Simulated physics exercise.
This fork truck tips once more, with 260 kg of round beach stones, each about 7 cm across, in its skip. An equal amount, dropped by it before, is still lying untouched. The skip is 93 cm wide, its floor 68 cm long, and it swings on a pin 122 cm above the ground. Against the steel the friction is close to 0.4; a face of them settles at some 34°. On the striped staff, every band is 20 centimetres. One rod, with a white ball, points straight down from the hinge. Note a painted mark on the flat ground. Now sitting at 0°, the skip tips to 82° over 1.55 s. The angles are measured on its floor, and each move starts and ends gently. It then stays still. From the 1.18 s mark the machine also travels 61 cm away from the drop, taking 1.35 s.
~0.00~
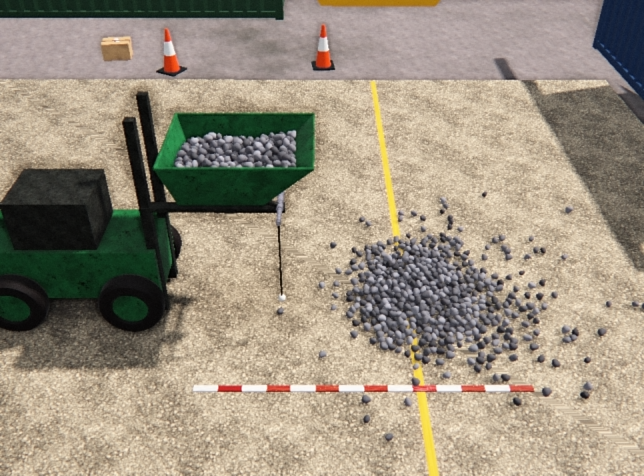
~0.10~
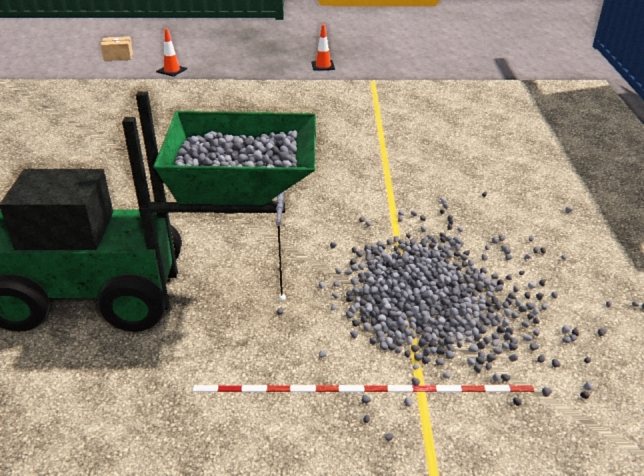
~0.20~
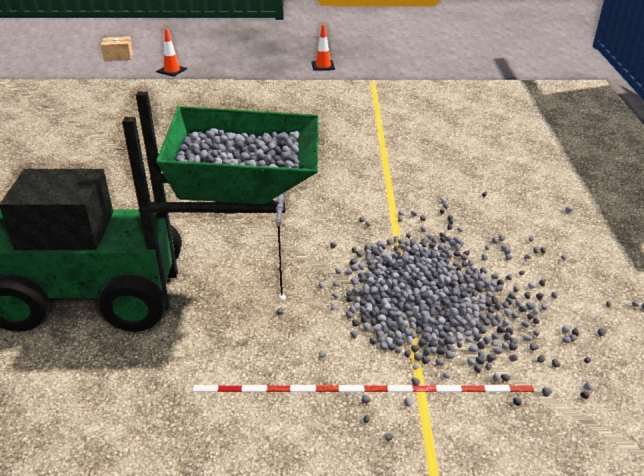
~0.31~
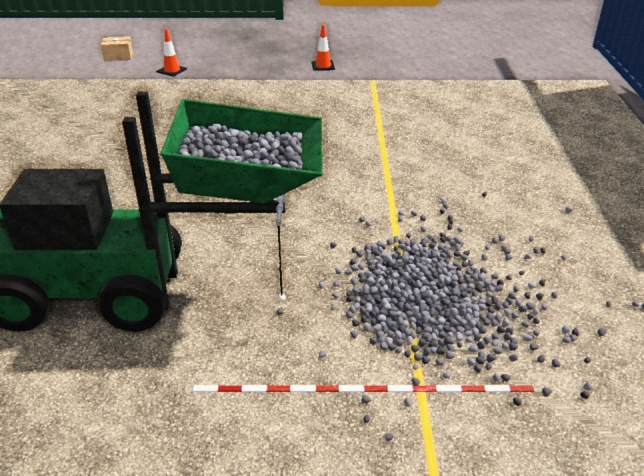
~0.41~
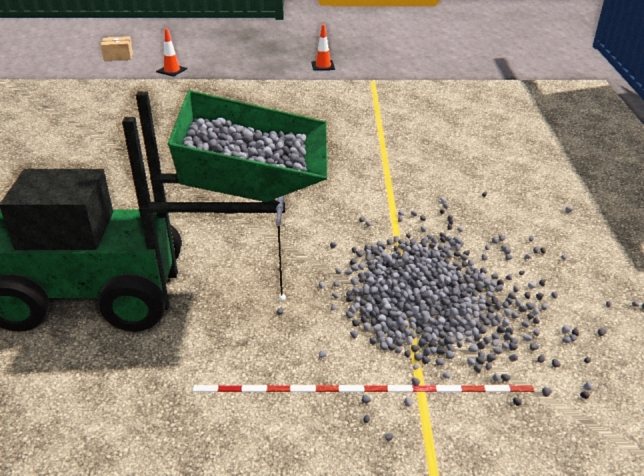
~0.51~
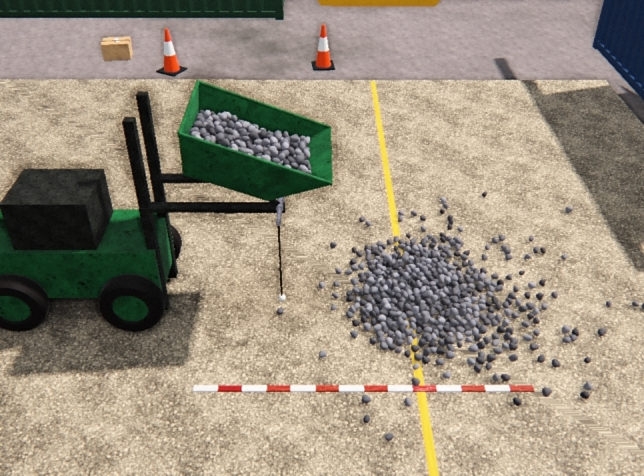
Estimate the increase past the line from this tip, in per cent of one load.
Roughly 46 per cent of a load more.
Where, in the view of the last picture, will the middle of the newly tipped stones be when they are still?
They end up centred around (396, 289).
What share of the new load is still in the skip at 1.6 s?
Some 10 %, roughly, is held.
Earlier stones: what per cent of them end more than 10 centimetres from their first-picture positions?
About 25 %.
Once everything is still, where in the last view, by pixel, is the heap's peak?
Around (412, 279).
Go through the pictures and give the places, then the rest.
In the first frame, lip at (313, 169), floor tilted 0°, highest stones at (278, 145). The earlier load is highest near (414, 283), 13 cm above ground level, 34 % short of the line, 66 % past the line.
In the second frame, lip at (315, 170), floor tilted 1°, highest stones at (261, 143); the stones move at 0.2 m/s on average.
In the third frame, lip at (317, 172), floor tilted 4°, highest stones at (217, 142); the stones move at 0.3 m/s on average.
In the fourth frame, the skip is at 8°, its lip at (322, 174); the top of the load is at (207, 138); the stones move at 0.4 m/s on average.
In the fifth frame, the skip is at 14°, its lip at (327, 179); the top of the load is at (207, 132); the stones move at 0.5 m/s on average.
In the sixth frame, lip at (332, 184), floor tilted 21°, highest stones at (208, 122); the stones move at 0.6 m/s on average.
After 1.2 s the floor is at 69°; in per cent of one load, 98 in the skip, 35 short of the line, 66 past the line; the foremost stones are at (608, 287).
After 1.6 s the floor is at 82°; in per cent of one load, 9 in the skip, 109 short of the line, 81 past the line; the foremost stones are at (608, 287).
After 3.0 s the floor is at 82°; in per cent of one load, 0 in the skip, 88 short of the line, 112 past the line; the foremost stones are at (616, 290).
After 5.4 s the floor is at 82°; in per cent of one load, 0 in the skip, 88 short of the line, 112 past the line; the foremost stones are at (616, 289). Net gain past the line, 46.
